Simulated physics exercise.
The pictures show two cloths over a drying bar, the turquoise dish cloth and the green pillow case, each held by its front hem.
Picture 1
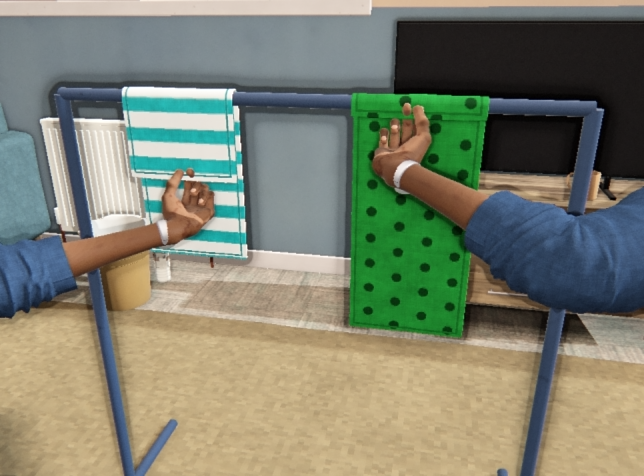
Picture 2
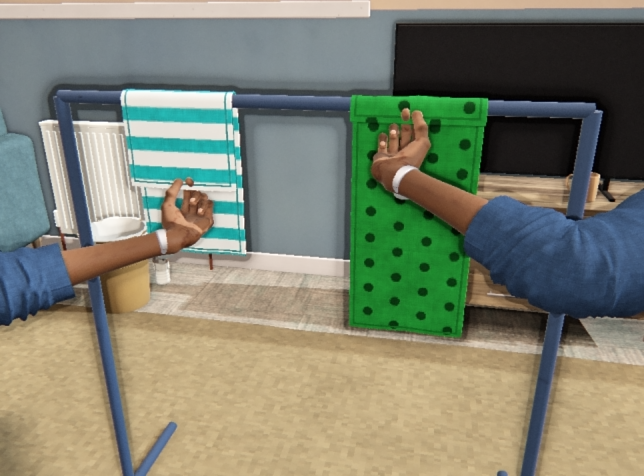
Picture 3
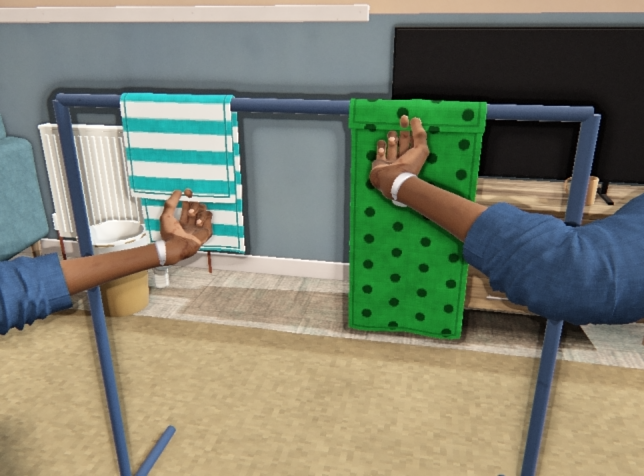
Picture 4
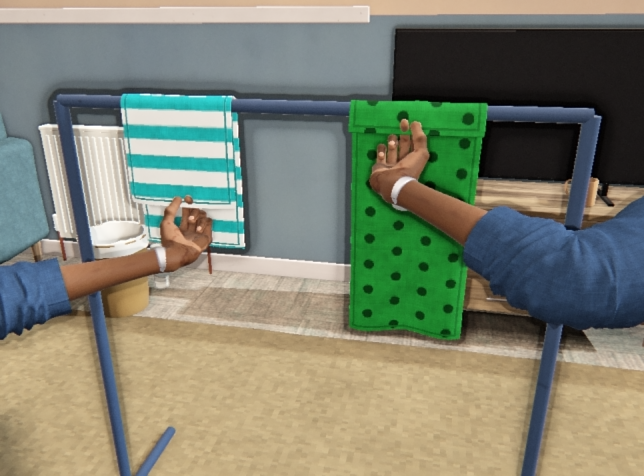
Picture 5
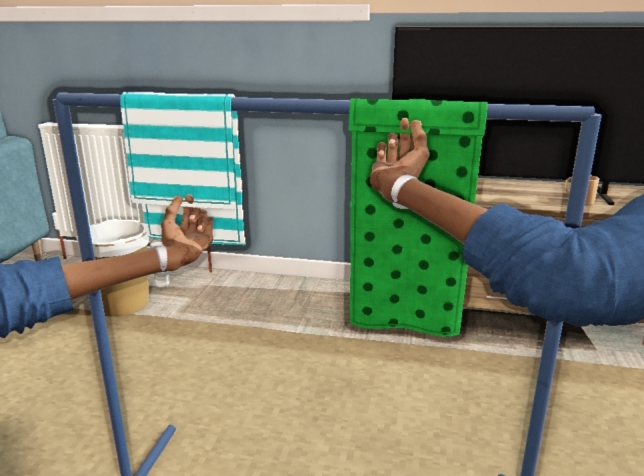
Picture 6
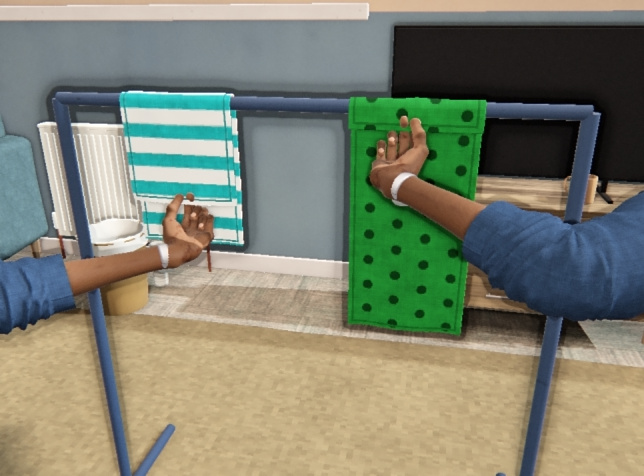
Two hands held the front edges of a turquoise-striped cloth and a green dotted one draped over a blue bar, drew both down slightly, the striped one a little more, then stayed nearly still.
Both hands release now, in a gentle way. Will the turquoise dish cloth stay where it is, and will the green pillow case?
The turquoise dish cloth is still there; the green pillow case is gone.
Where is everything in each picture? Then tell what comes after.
In the first picture, dish cloth front hem (210, 175), back hem (222, 252); pillow case front hem (385, 110), back hem (377, 323).
In the second picture, dish cloth front hem (209, 184); pillow case front hem (383, 115).
In the third picture, dish cloth front hem (208, 195); pillow case front hem (382, 122).
In the fourth picture, dish cloth front hem (208, 202); pillow case front hem (382, 126).
In the fifth picture, dish cloth front hem (208, 201); pillow case front hem (382, 124).
In the sixth picture, dish cloth front hem (210, 199), back hem (218, 238), front over half the back; pillow case front hem (382, 122), back hem (376, 320), front far shorter than the back.
Then, 0.32 s after the last picture, dish cloth still hanging; pillow case clear of the rail and dropping near (405, 296).
Then, 0.58 s after the last picture, dish cloth still hanging; pillow case in a heap on the floor.
At rest, dish cloth still hanging; pillow case in a heap on the floor. The turquoise dish cloth hangs there and the green pillow case is pulled off by its long side.
